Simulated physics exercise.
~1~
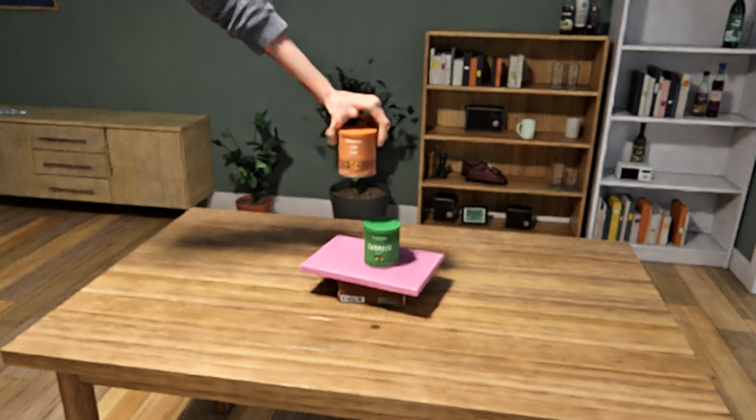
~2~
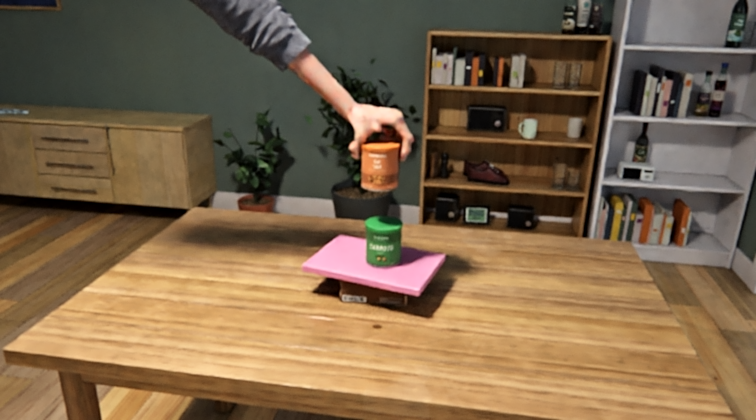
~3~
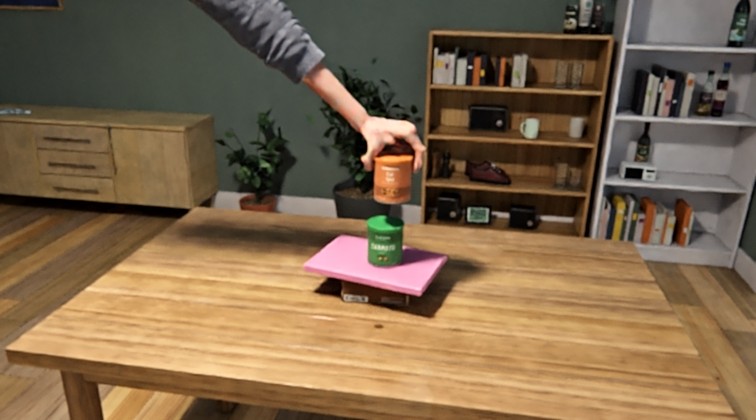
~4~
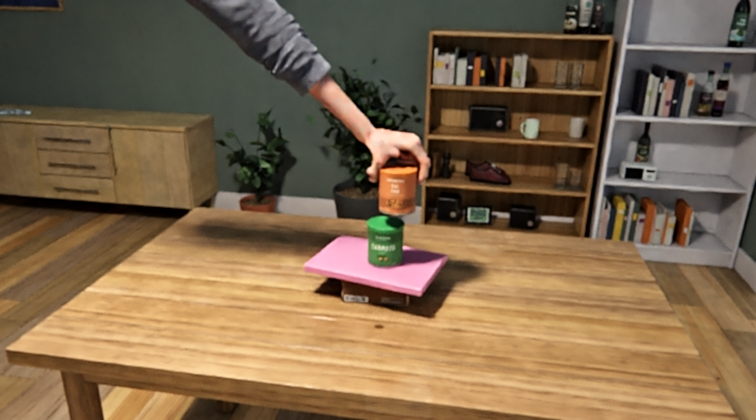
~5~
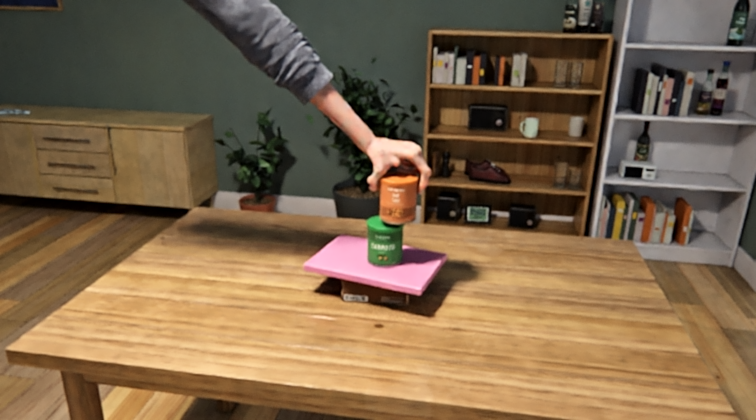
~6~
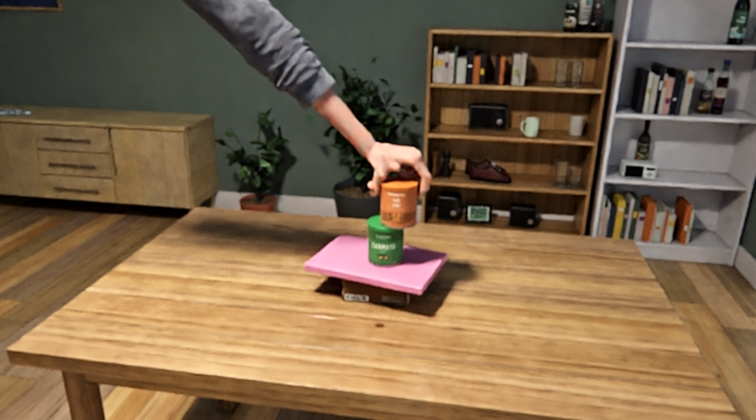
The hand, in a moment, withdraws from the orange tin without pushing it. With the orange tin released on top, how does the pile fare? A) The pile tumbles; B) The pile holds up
The pile holds up.
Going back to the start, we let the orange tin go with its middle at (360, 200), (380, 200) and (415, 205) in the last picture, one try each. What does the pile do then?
Try 1: Falls over. Try 2: Stable. Try 3: Falls over.
Then, 0.40 s after the last picture, nothing has stirred.
Then, 0.90 s after the last picture, orange tin resting near (399, 203).
At rest, all 4 in place. Seen from the same camera at the end, orange tin near (400, 203). The pile holds.
